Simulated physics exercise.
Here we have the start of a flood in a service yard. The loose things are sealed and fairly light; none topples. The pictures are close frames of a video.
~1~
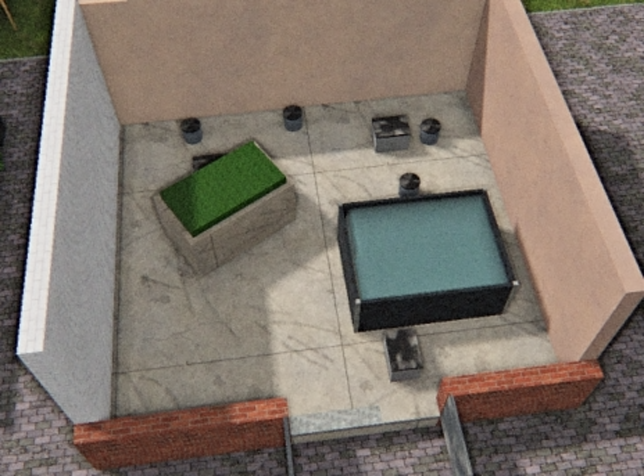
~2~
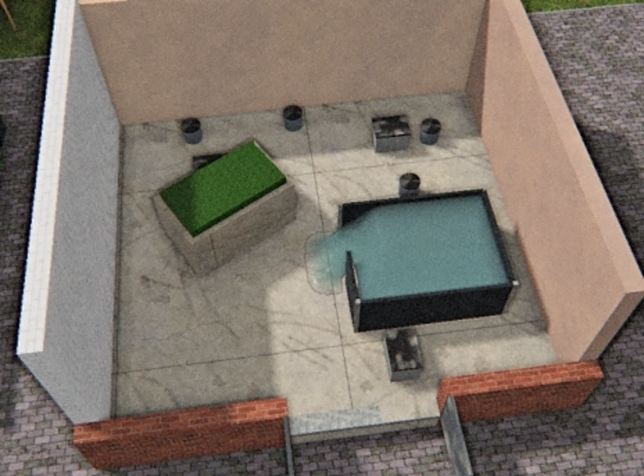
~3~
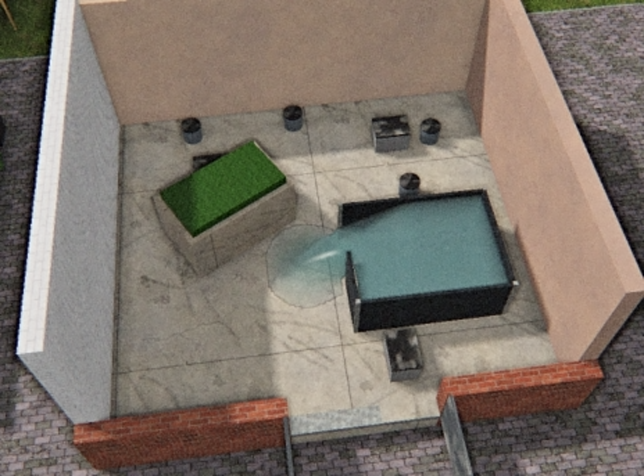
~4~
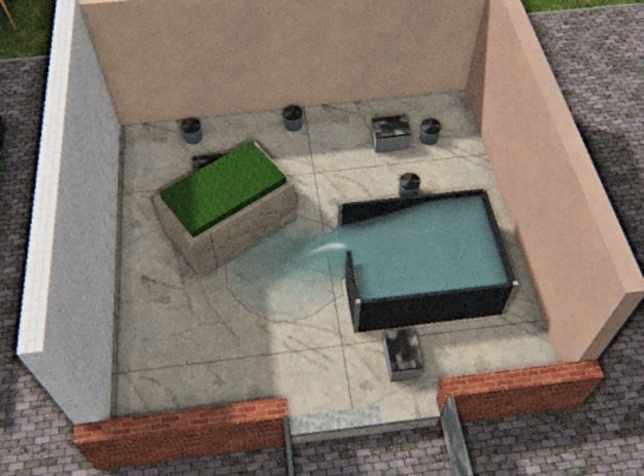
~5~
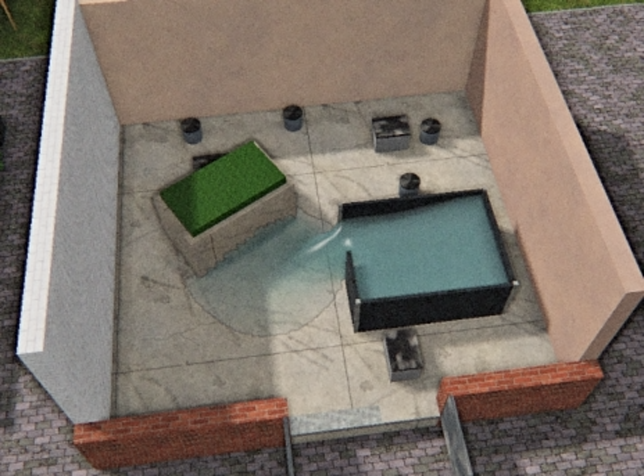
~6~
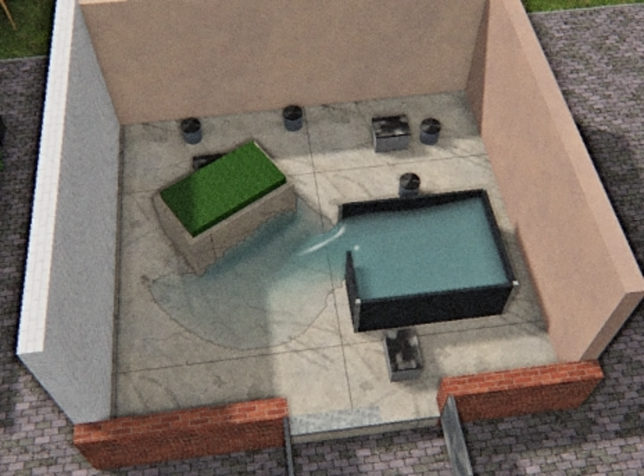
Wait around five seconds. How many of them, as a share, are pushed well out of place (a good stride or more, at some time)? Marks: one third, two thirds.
Share: Less than a third.
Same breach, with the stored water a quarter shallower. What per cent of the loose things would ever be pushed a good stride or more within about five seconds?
Close to 10 %.
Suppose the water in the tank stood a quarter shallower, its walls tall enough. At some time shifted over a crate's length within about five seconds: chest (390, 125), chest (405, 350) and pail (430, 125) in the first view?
In turn: Short of that, swept aside, short of that.
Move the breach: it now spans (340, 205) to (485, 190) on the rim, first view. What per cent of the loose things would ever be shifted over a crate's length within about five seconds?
Close to 90 %.
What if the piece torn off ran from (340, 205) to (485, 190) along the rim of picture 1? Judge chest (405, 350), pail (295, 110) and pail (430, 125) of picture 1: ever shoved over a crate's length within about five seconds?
One after the other: Short of that, swept aside, moved that far.
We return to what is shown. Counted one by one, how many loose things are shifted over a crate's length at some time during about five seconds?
It comes to 1.
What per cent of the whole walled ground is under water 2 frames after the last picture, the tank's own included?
About 25 per cent.
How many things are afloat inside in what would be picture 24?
The number is 0.
A moment on, 0 of 7 are well off their spots; 0 afloat.
Next, 0 of 7 are well off their spots; 0 afloat.
Later, 0 of 7 are well off their spots; 0 afloat.
In the end, 1 of 7 are well off their spots, and 1 have been at some point; 2 afloat.
